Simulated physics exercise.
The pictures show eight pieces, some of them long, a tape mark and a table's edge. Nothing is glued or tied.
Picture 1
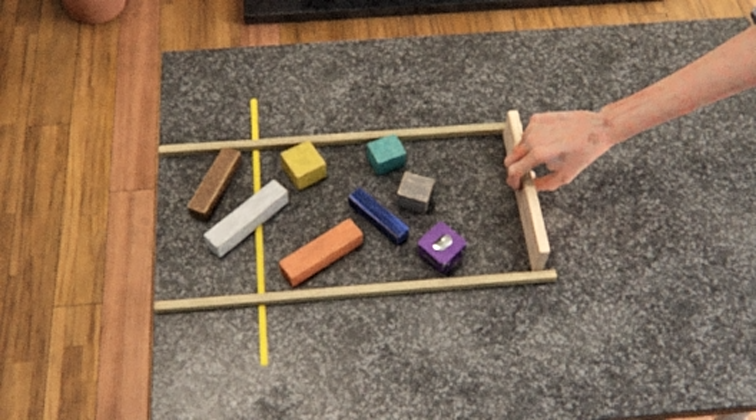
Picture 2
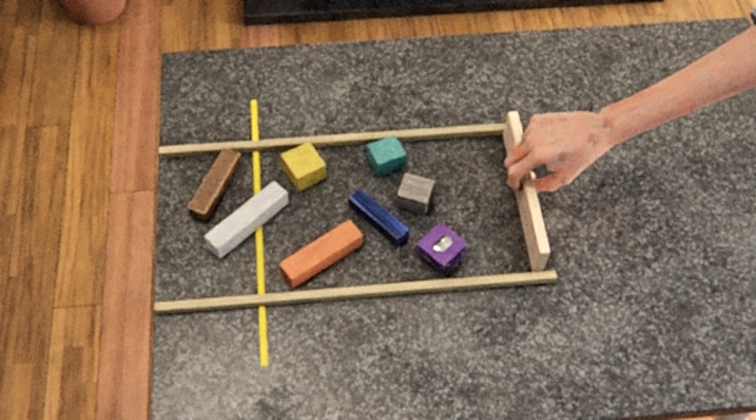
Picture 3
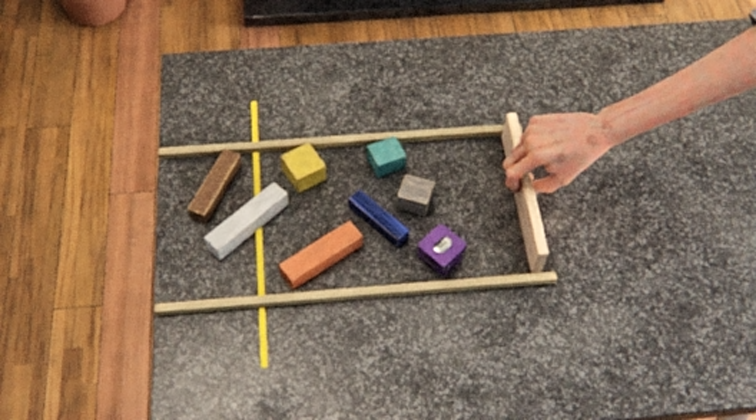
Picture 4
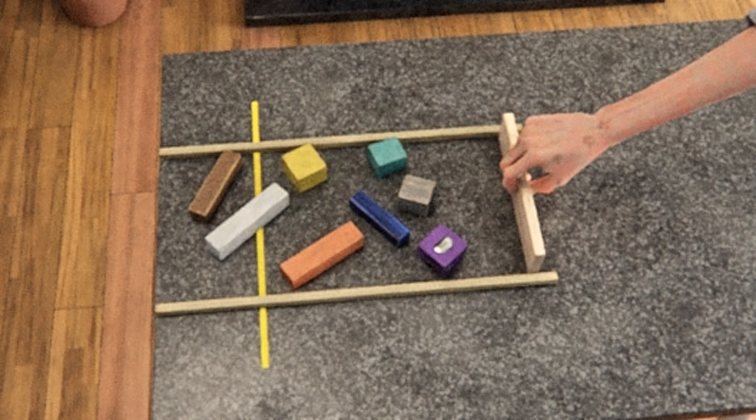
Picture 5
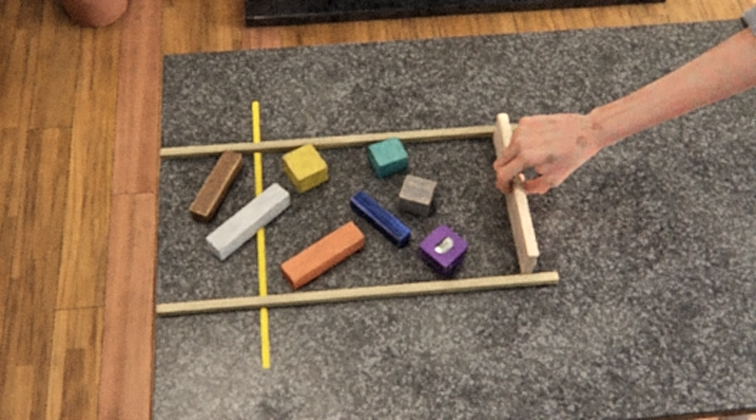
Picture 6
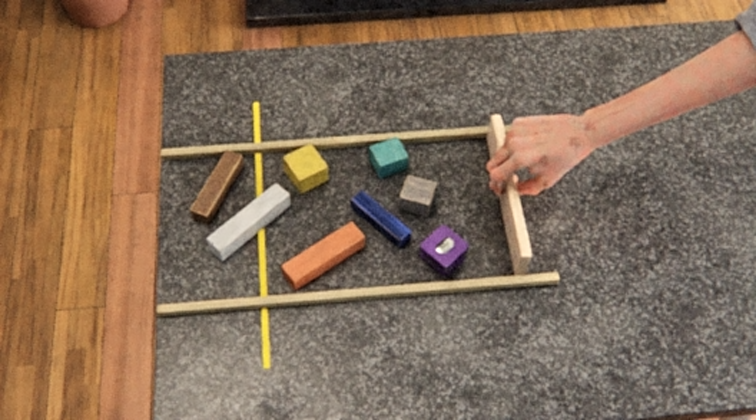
A hand slowly sliding a wooden board slightly left between two wooden strips, toward eight scattered coloured pieces that stay still.
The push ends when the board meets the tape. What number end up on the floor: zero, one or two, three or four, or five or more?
Outcome: The number that fall off is zero.
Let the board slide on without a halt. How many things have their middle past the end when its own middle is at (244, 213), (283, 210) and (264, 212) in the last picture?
Past the end: 1, 0 and 0.
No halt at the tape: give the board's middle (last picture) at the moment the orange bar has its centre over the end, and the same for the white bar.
At (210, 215) for the orange bar; at (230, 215) for the white bar.
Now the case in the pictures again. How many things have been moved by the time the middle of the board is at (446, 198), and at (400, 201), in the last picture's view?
The counts are 1 and 4.
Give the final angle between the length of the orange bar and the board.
Roughly 40° out of line.
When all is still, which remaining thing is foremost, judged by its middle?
The brown bar ends nearest.
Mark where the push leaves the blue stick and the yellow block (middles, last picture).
The blue stick stops around (230, 217); the yellow block around (210, 166).
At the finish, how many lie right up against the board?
It touches 4.
Soon after, none off yet; brown bar at rest near (218, 187); white bar at rest near (250, 222); yellow block at rest near (306, 169).
Then, none off yet; brown bar moving near (208, 186); white bar moved a little near (214, 221); yellow block moved well along near (245, 168).
At rest, the number that fall off is zero.
